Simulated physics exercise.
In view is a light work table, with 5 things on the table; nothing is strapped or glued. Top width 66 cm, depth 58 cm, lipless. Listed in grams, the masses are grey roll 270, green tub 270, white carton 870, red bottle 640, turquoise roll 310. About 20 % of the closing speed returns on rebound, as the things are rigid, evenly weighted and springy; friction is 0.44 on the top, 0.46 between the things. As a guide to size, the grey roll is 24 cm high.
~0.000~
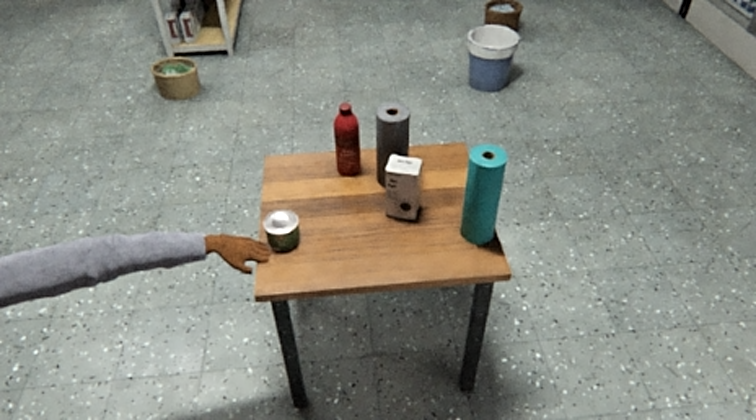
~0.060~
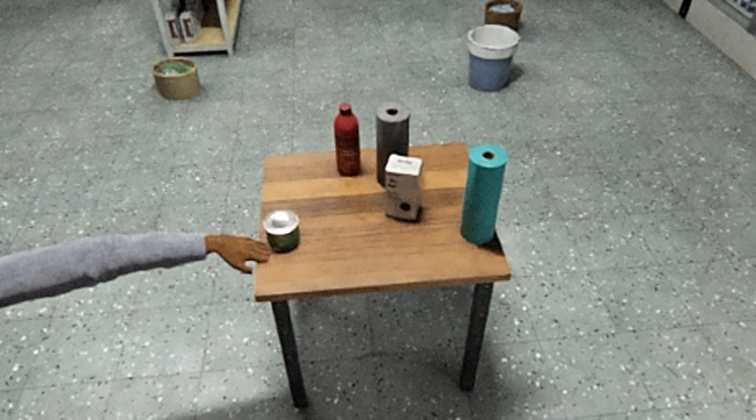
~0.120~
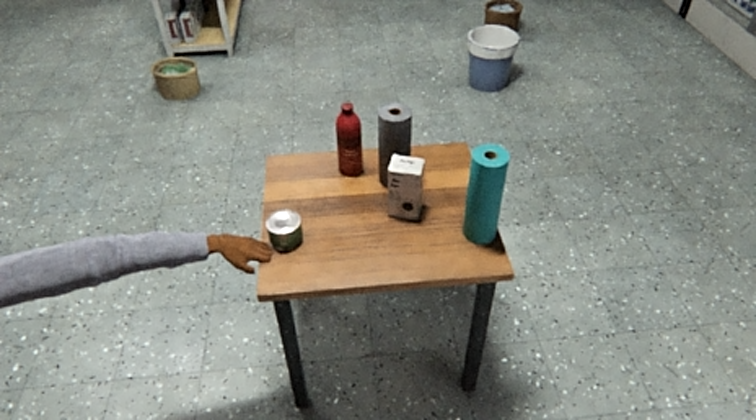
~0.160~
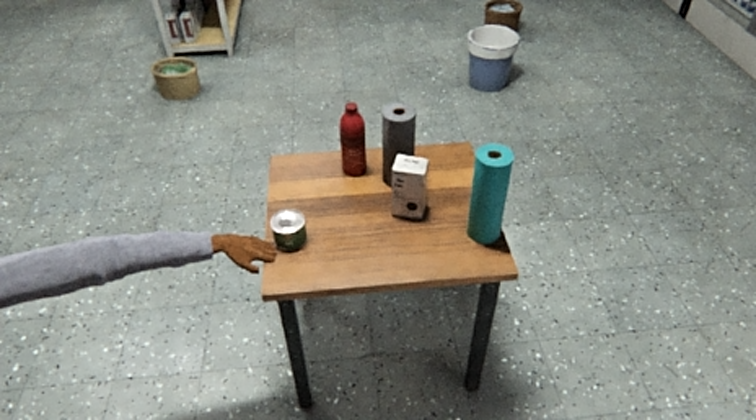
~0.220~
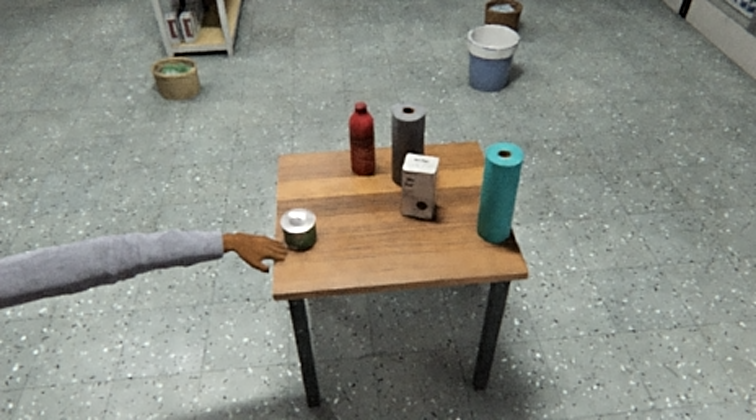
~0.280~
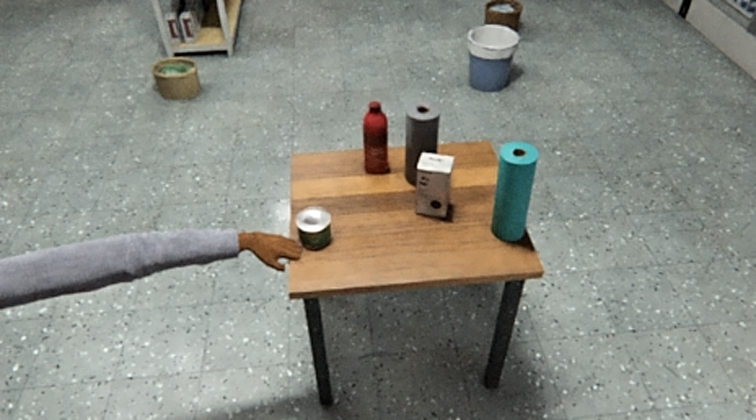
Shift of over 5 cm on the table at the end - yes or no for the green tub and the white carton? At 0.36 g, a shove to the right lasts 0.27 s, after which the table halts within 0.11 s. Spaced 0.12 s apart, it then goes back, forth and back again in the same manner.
Green tub - no; white carton - no.
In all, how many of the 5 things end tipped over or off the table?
Count: 3.
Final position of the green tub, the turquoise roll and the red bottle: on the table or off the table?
Final state - the green tub stays within bounds; the turquoise roll ends out of bounds; the red bottle ends out of bounds.
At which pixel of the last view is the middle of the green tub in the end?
About (282, 231).
Around 0.88 s, table 1 cm from its start; grey roll and turquoise roll now off the table; white carton shifted 5 cm near (426, 186); green tub shifted 5 cm near (305, 229).
Around 1.78 s, table 9 cm from its start; white carton shifted 5 cm near (454, 184); green tub shifted 5 cm near (335, 226); red bottle on its side.
Finally (3.4 s), off the table, grey roll, red bottle and turquoise roll; the other 2 still in place (within 5 cm). Final places as that camera would see them, green tub near (282, 231), white carton near (402, 188).
